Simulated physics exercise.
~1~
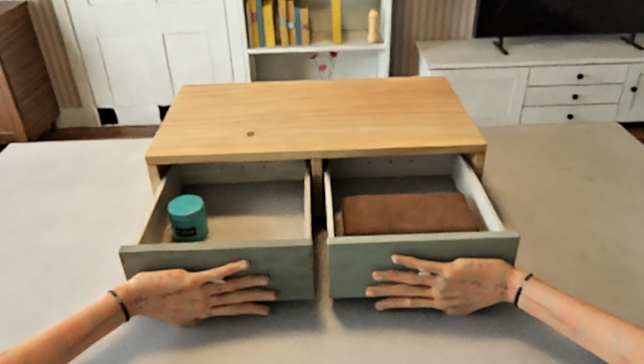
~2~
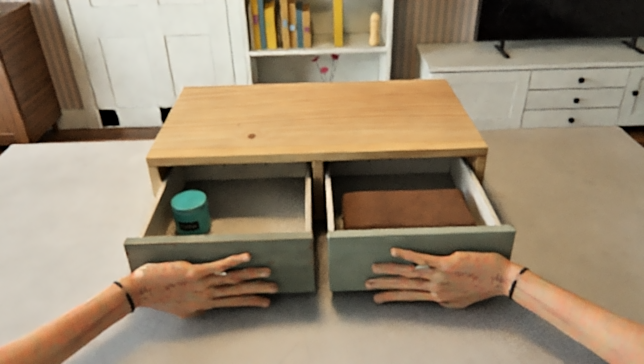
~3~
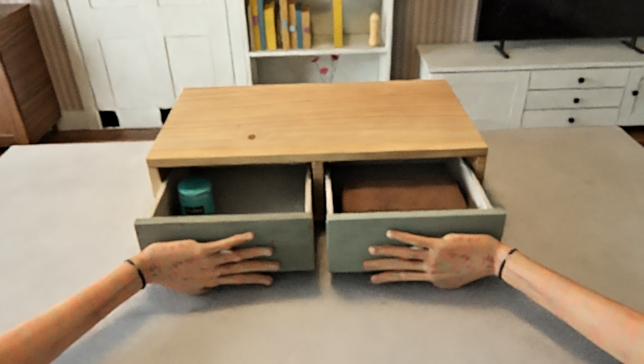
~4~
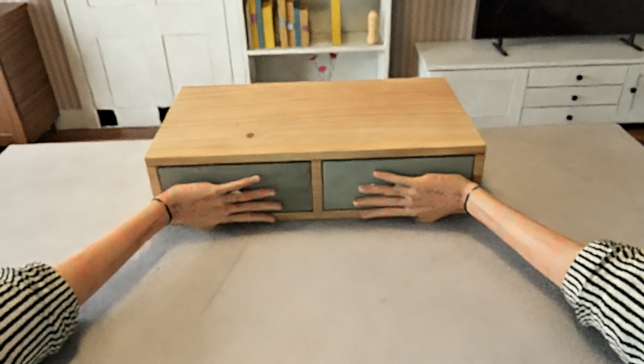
Two hands with dark bands at the wrists press flat against the grey-green fronts of two open drawers in a light wooden chest, seen from above and in front on a pale tabletop. A turquoise jar sits in the left drawer and a brown, loaf-like block lies in the right one, with white cabinets and a bookshelf behind. The hands push both drawers inward together, and the jar and block slide back into the shadow under the top. Striped sleeves come into view as the arms reach farther forward. Both drawers end fully shut, flush with the chest, their contents hidden.
